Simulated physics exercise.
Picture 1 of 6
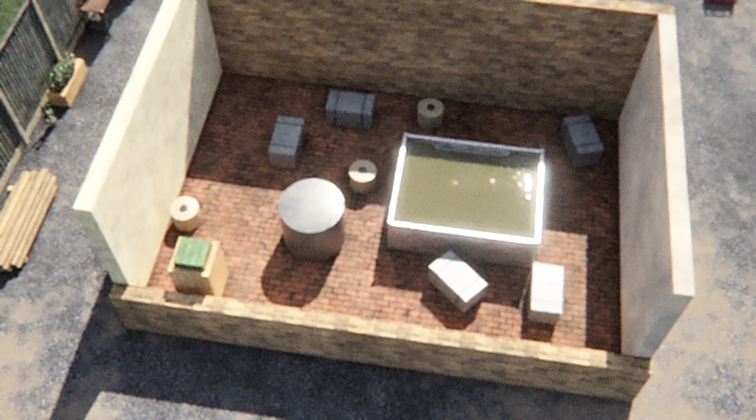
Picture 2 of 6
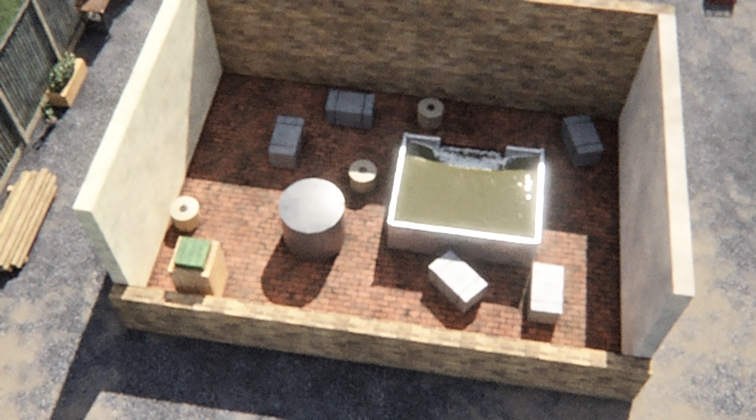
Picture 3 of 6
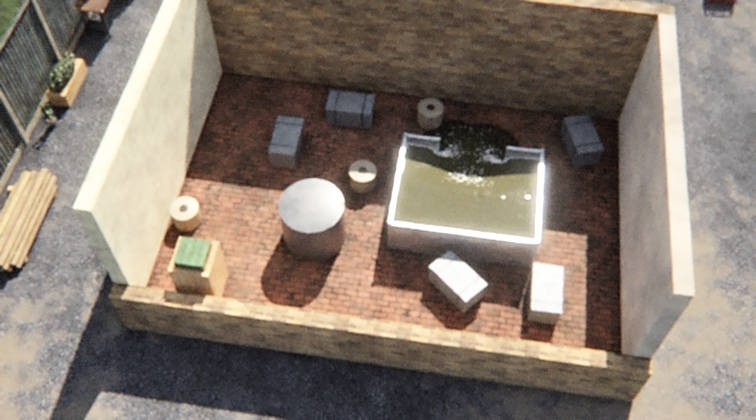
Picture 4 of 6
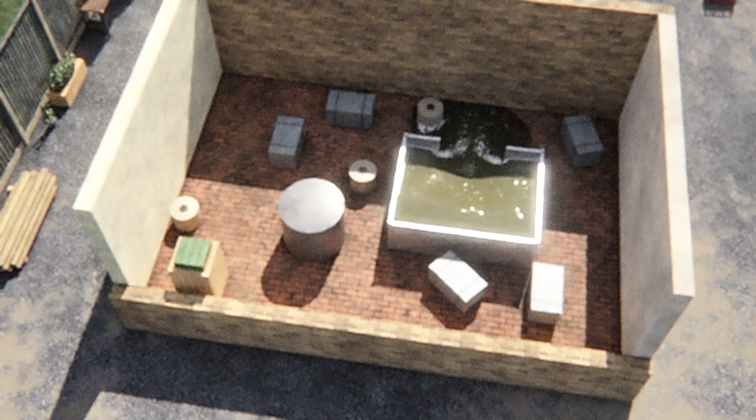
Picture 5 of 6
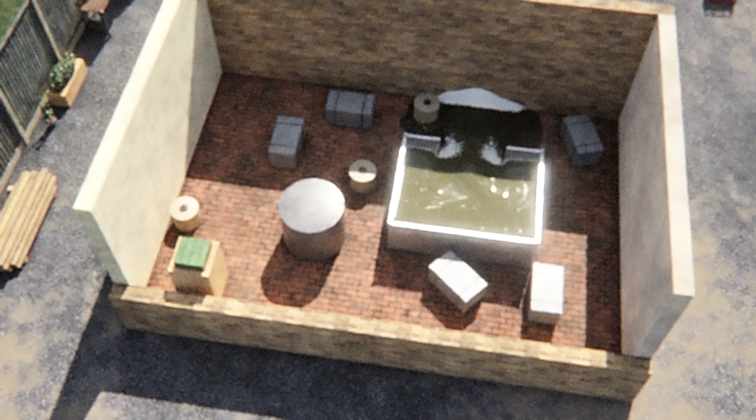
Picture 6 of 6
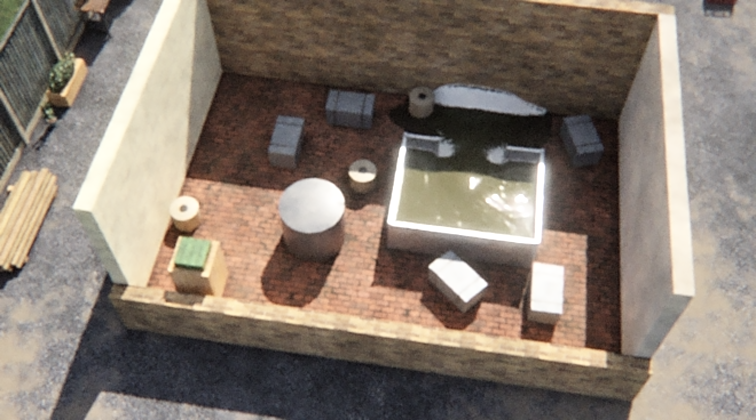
Murky water pours through a gap in the basin's back wall and spreads across the bricks.
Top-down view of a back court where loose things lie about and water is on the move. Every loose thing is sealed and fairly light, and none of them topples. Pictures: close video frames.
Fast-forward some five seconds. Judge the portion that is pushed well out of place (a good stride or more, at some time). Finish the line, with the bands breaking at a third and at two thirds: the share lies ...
The share lies at two thirds or above.
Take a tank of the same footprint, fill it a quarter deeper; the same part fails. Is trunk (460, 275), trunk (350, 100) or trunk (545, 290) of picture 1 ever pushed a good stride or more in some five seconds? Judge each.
Result by item: Didn't cover it; covered it; covered it.
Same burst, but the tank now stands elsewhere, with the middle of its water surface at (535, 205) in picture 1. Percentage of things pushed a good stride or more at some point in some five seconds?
Roughly 80 per cent.
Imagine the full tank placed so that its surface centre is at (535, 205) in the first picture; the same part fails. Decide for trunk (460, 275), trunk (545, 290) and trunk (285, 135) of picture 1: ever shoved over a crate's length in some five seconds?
Item one not displaced far, item two not displaced far, item three travelled far enough.
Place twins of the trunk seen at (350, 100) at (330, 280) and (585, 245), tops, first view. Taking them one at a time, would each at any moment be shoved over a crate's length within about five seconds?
Item by item: Remains in place; driven off.
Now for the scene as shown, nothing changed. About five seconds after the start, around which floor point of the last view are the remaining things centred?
What remains is centred near (342, 244).
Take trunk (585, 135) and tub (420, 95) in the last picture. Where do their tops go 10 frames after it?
The tops should be near (601, 174) and near (322, 100).
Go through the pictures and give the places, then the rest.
In the first picture, a tub at (431, 108) rests on the ground; a trunk at (458, 275) rests on the ground; 0 of 8 have shifted.
In the second picture, a tub at (431, 108), on the bottom; a trunk at (458, 275), on the bottom; 0 of 8 have shifted.
In the third picture, a tub at (431, 108) rests on the ground; a trunk at (458, 275), on the bottom; 0 of 8 have shifted.
In the fourth picture, a tub at (430, 107) rests on the ground; a trunk at (458, 275) rests on the ground; 0 of 8 have shifted.
In the fifth picture, a tub at (427, 103) rests on the ground, close to its start; a trunk at (458, 275), on the bottom; 1 of 8 have shifted.
In the sixth picture, a tub at (422, 96) rests on the ground, close to its start; a trunk at (458, 275), on the bottom; 1 of 8 have shifted.
A moment on, 1 of 8 are well off their spots; 0 afloat.
Next, 3 of 8 are well off their spots; 1 afloat.
Later, 4 of 8 are well off their spots; 3 afloat.
In the end, 6 of 8 are well off their spots, and 6 have been at some point; 5 afloat.
